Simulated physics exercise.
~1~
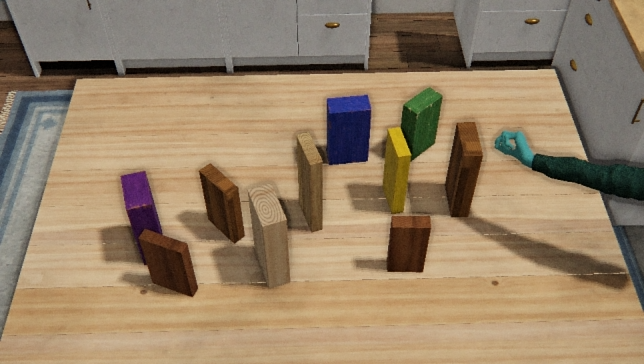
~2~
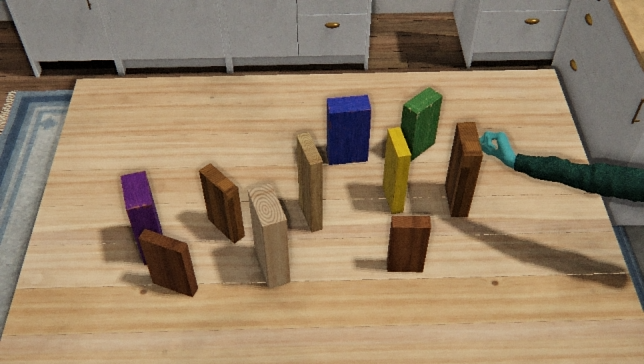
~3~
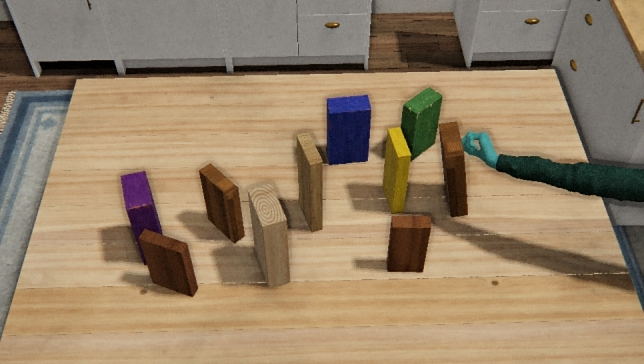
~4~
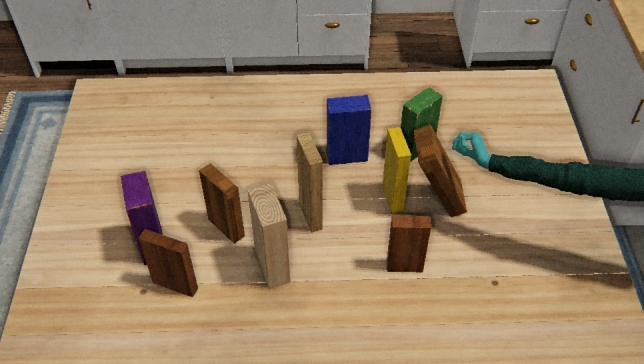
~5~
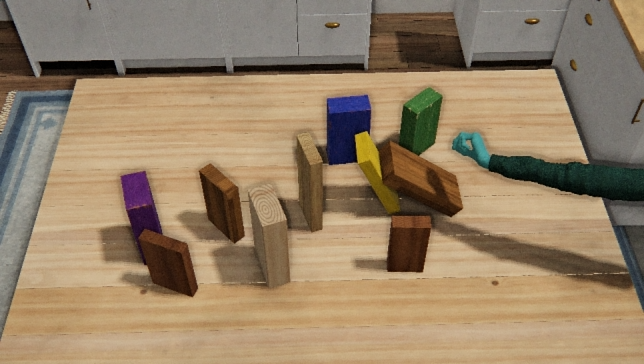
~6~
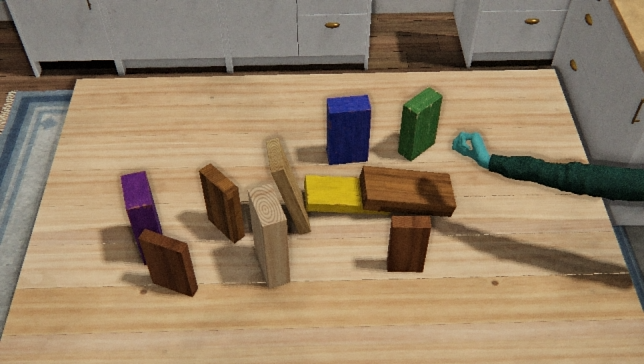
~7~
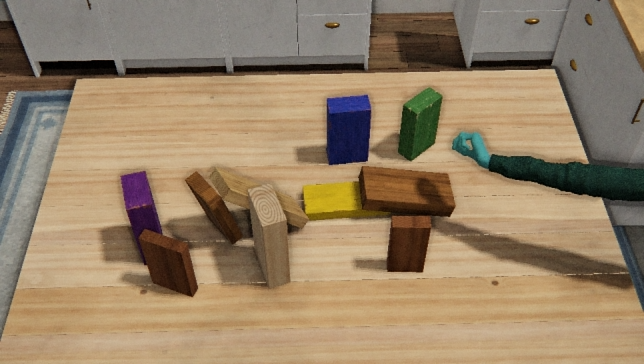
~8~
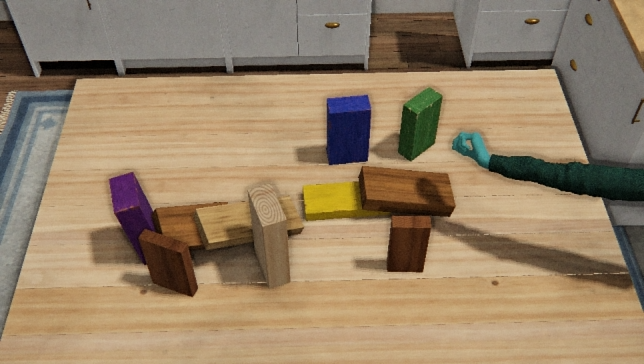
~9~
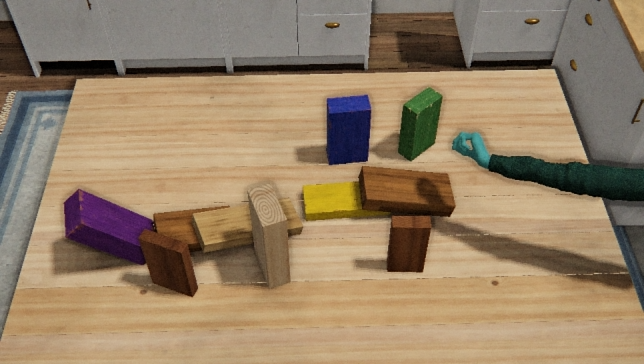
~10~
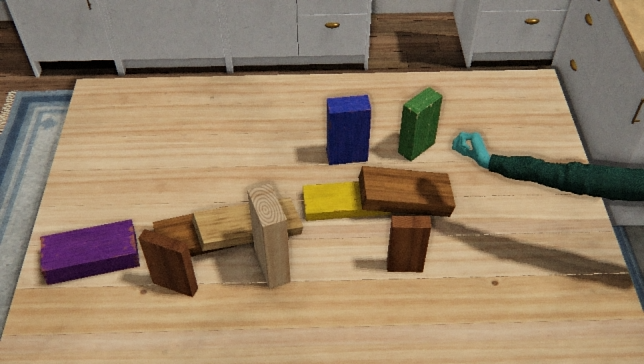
The video shows a teal-gloved hand pushing the rightmost brown block among upright wooden blocks on a table; it topples left into the yellow block, which knocks down a light wooden block, then a brown one, and finally the purple block falls flat, while five blocks, including blue and green, remain standing.
